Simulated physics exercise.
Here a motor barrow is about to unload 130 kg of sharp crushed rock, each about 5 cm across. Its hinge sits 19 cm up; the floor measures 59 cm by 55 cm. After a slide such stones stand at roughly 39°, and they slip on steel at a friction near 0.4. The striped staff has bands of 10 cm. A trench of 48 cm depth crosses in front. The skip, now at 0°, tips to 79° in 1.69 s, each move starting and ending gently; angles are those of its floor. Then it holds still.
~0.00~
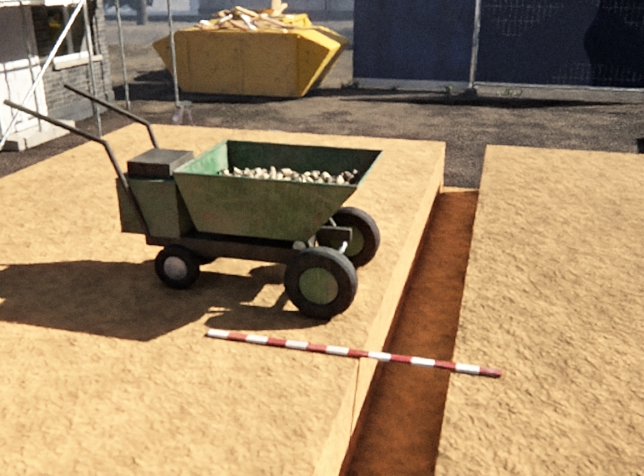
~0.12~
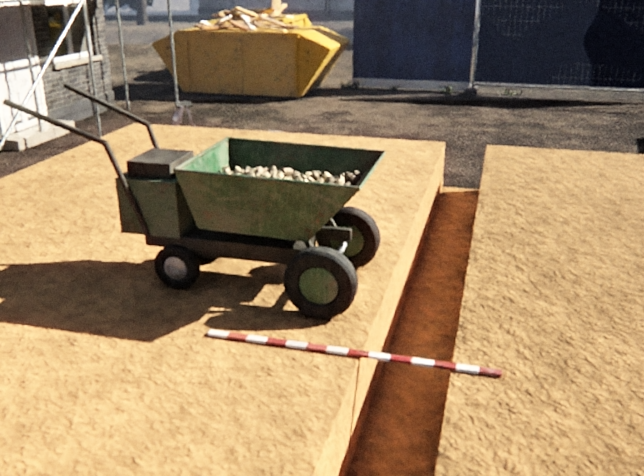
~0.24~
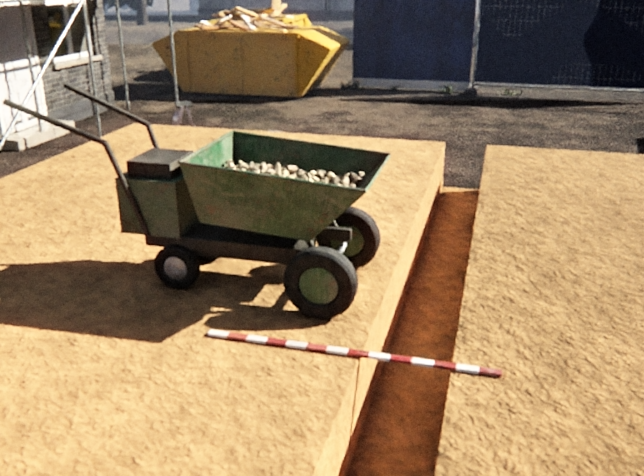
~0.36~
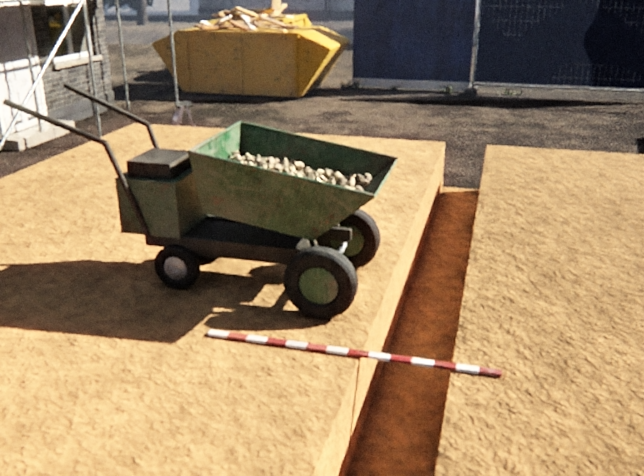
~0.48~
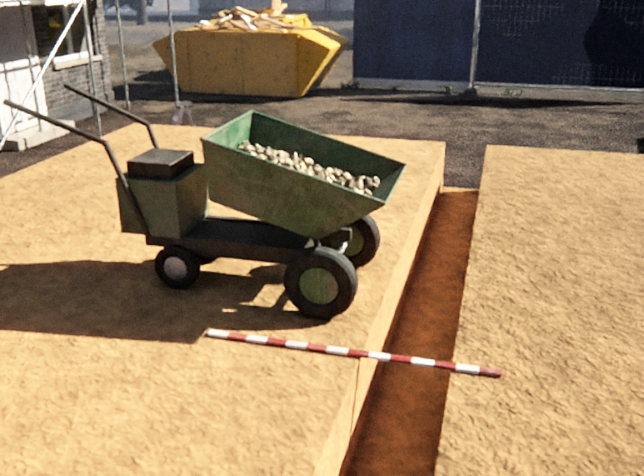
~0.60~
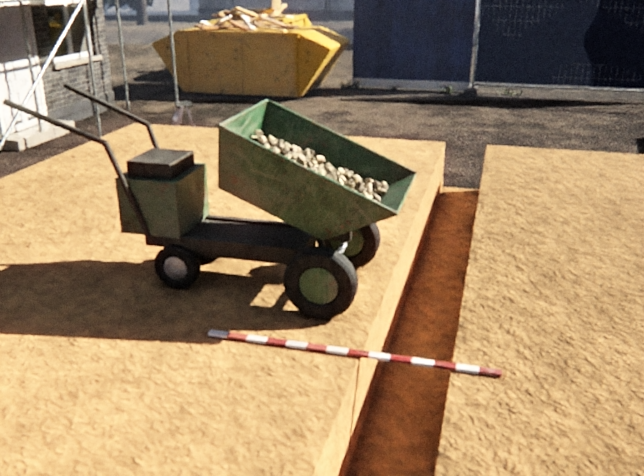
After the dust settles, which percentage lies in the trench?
Roughly 61 per cent ends in the trench.
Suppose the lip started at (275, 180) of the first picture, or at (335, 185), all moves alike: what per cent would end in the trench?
About 80 and 95 per cent.
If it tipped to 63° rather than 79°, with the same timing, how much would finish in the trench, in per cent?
It would be near 30 per cent.
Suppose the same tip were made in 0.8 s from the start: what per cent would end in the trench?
Then about 50 per cent.
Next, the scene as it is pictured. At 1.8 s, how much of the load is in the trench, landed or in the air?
Some 20 per cent.
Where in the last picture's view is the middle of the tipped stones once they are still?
Near (450, 359).
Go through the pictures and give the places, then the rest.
In the first frame, the skip is at 0°, its lip at (357, 188); the top of the load is at (293, 177).
In the second frame, the skip is at 1°, its lip at (360, 189); the top of the load is at (285, 175); the stones move at 0.2 m/s on average.
In the third frame, the skip is at 4°, its lip at (366, 192); the top of the load is at (255, 169); the stones move at 0.3 m/s on average.
In the fourth frame, the skip is at 9°, its lip at (375, 197); the top of the load is at (246, 160); the stones move at 0.4 m/s on average.
In the fifth frame, the skip is at 15°, its lip at (385, 204); the top of the load is at (251, 150); the stones move at 0.5 m/s on average.
In the sixth frame, the skip is at 23°, its lip at (397, 214); the top of the load is at (260, 140); the stones move at 0.6 m/s on average.
After 1.3 s the floor is at 67°; 100 % in the skip; the foremost stones are at (428, 264).
After 1.8 s the floor is at 79°; 53 % in the skip, 21 % in the trench, 26 % past the trench; the foremost stones are at (535, 308).
After 2.1 s the floor is at 79°; 19 % in the skip, 40 % in the trench, 41 % past the trench; the foremost stones are at (591, 315).
After 4.1 s the floor is at 79°; 0 % in the skip, 61 % in the trench, 39 % past the trench; the foremost stones are at (599, 314).
